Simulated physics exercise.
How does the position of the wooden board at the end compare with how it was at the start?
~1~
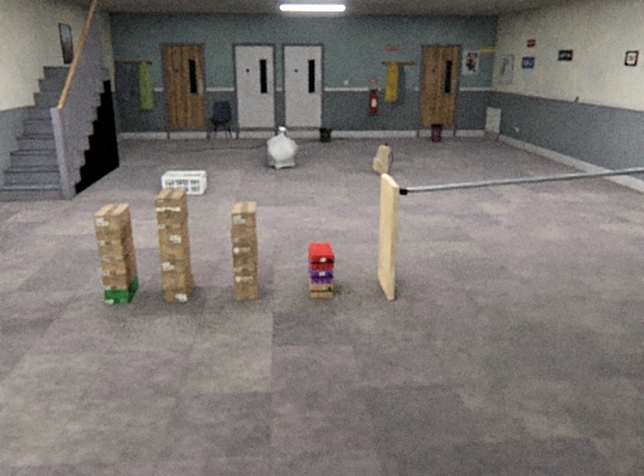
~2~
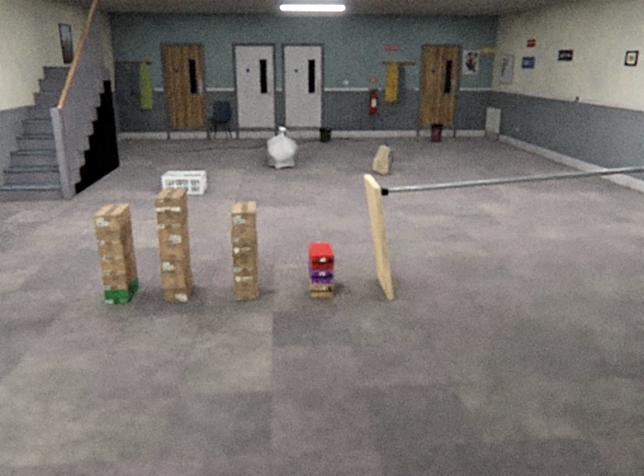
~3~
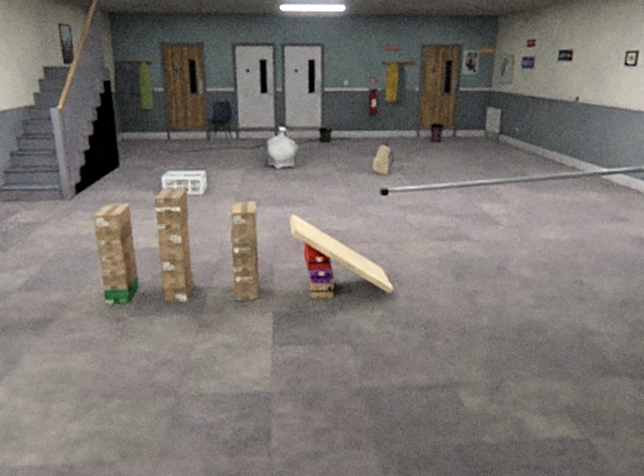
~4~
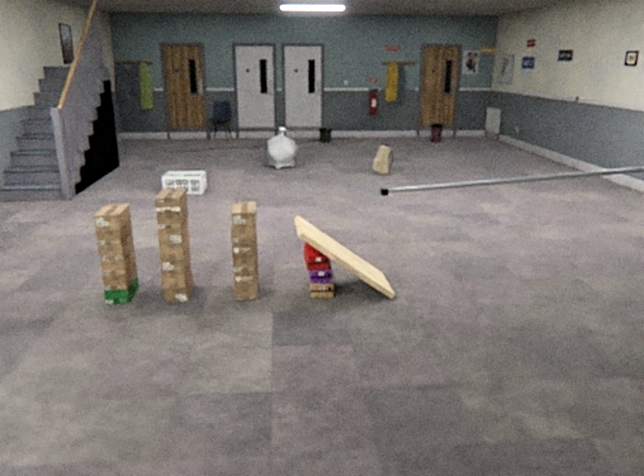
At the start the board stood upright on its end beside the short stack. By the end it was tilted to the left, leaning on that stack.
